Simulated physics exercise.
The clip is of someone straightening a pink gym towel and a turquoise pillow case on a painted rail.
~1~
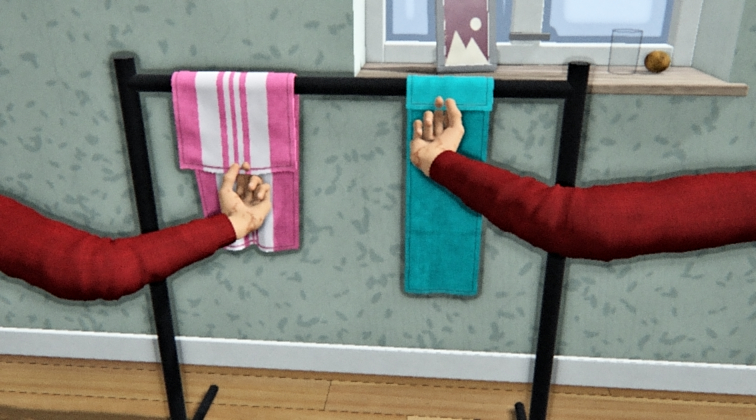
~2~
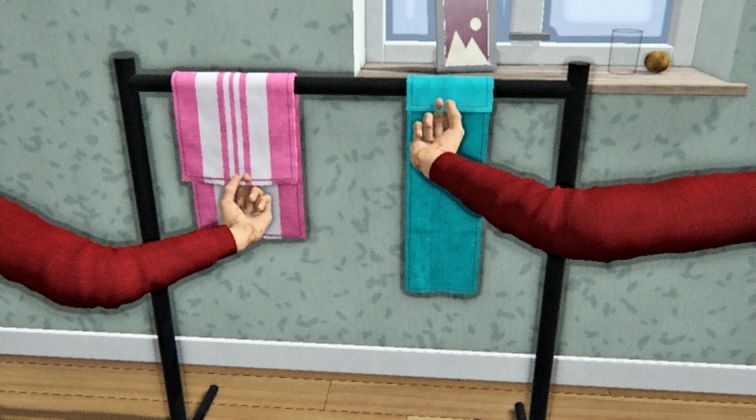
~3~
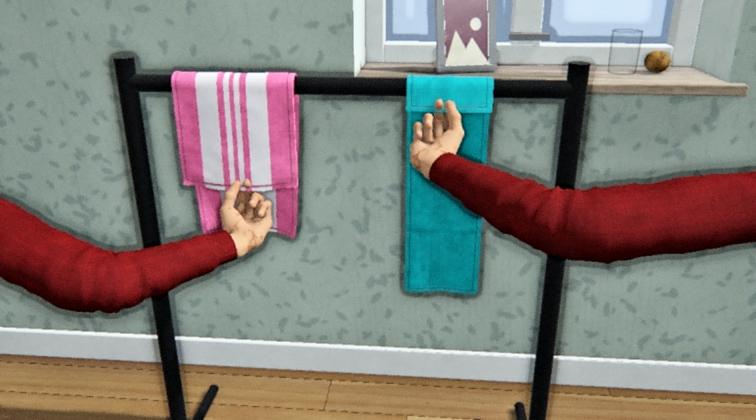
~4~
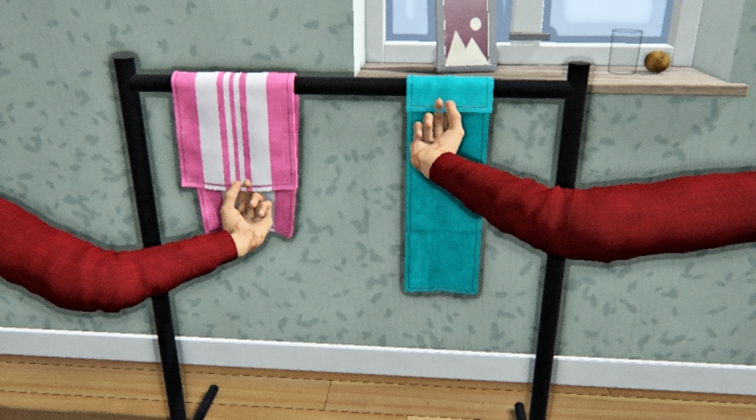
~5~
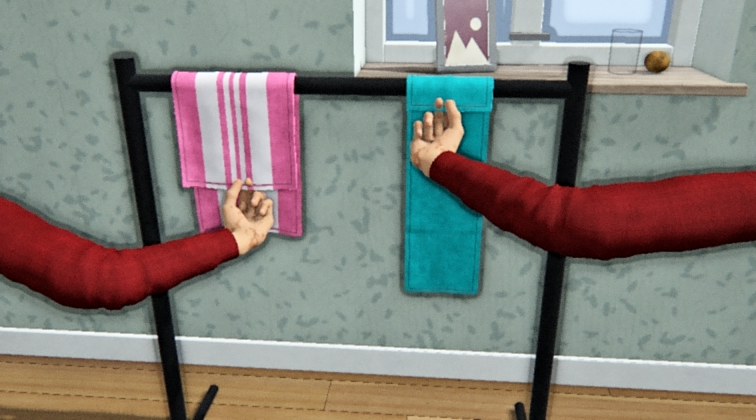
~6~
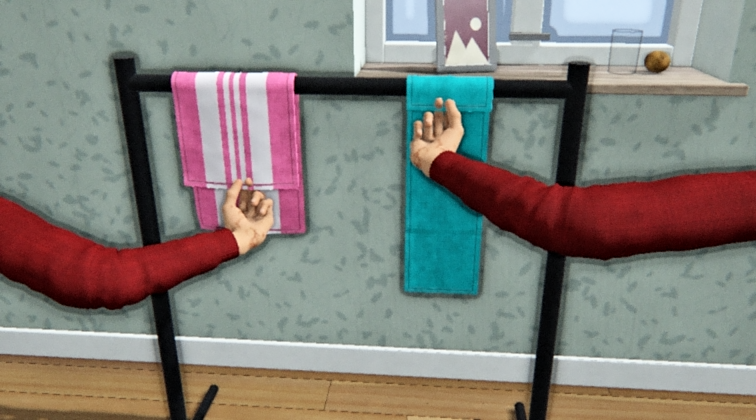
A pink-and-white striped towel and a turquoise cloth hang folded over a black rail, seen from the front in a room with patterned grey-green walls and a wooden floor. Two red-sleeved arms reach in from either side, below a windowsill holding a mountain picture. The left hand shifts slightly as the pink towel's front edge slides down a little and its back edge rises, then both cloths stay nearly still, the view unmoving.
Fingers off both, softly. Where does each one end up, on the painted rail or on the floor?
In the end the pink gym towel hangs there, the turquoise pillow case is pulled off by its long side.
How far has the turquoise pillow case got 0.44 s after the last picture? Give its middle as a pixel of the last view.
By then it is at (438, 358).
Then, 0.44 s on from there, gym towel as it was left; pillow case clear of the rail and dropping near (438, 358).
Then, 0.80 s on from there, gym towel as it was left; pillow case in a heap on the floor.
In the end, gym towel as it was left; pillow case in a heap on the floor. The pink gym towel keeps its place and the turquoise pillow case slides off.
